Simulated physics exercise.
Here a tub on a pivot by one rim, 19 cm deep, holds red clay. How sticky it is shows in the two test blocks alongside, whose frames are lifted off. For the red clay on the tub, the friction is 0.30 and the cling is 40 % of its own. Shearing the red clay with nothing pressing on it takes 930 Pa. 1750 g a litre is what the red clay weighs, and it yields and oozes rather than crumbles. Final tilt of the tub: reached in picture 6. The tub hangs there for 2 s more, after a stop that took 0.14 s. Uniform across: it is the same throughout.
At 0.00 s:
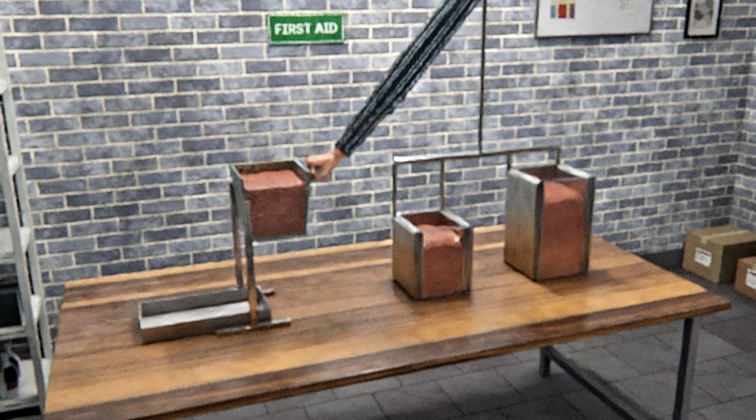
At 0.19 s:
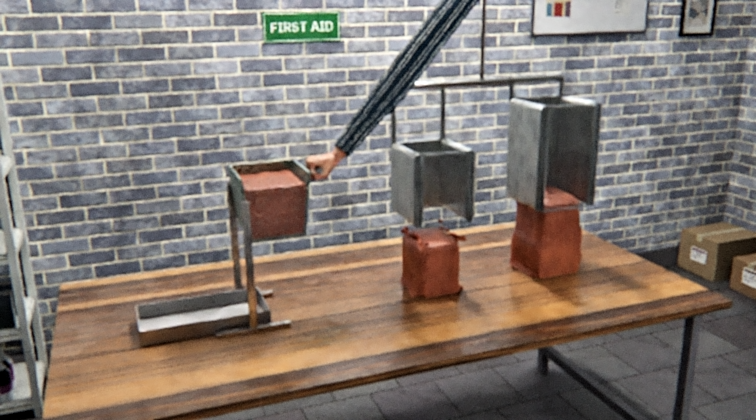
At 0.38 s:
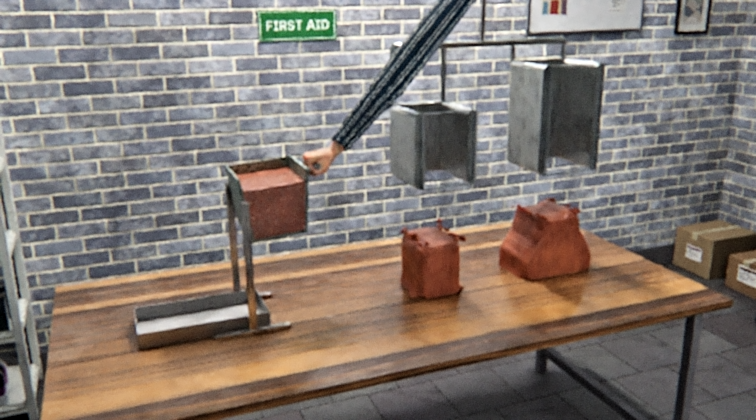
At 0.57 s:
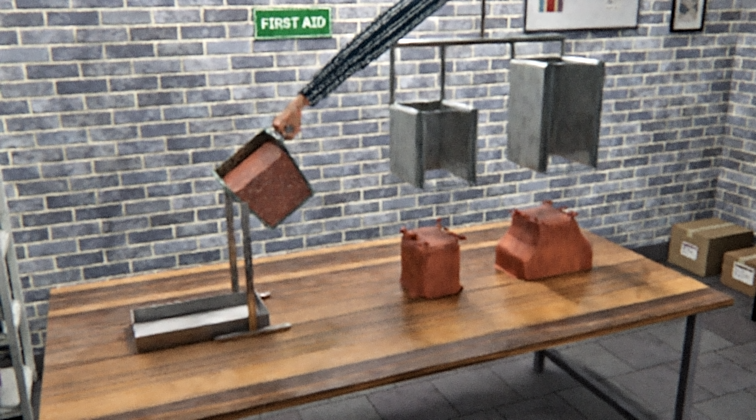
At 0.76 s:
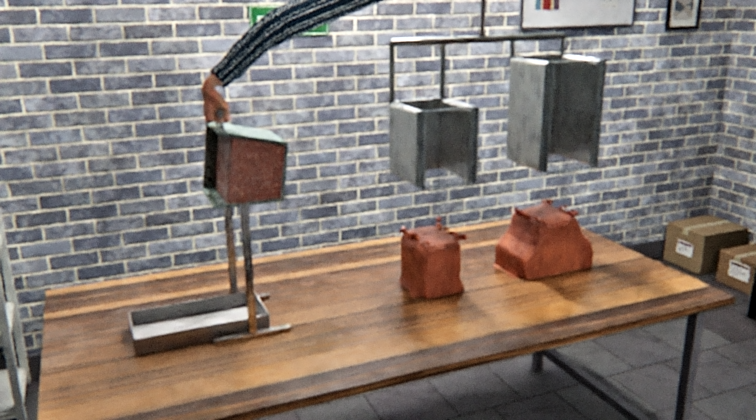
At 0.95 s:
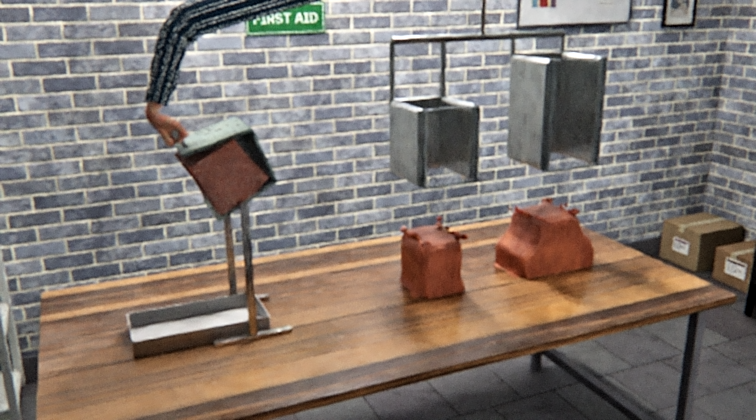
Two metal casings rise off blocks of red clay on a wooden table, and the taller block slumps and widens. A hand then swings a clay-filled tub on a stand up and over to the left, above an empty tray.
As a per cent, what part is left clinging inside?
Near 0 %.
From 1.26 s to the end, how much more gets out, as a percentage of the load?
About 0 per cent.
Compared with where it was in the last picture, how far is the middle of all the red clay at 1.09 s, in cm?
Close to 10 centimetres.
By 1.09 s, the tub is at 112 degrees and holds 51 %.
By 1.26 s, the tub is at 112 degrees and holds 0 %.
By 1.43 s, the tub is at 112 degrees and holds 0 %.
By 1.60 s, the tub is at 112 degrees and holds 0 %.
By 2.95 s, at the end, the tub is at 112 degrees and holds 0 %.
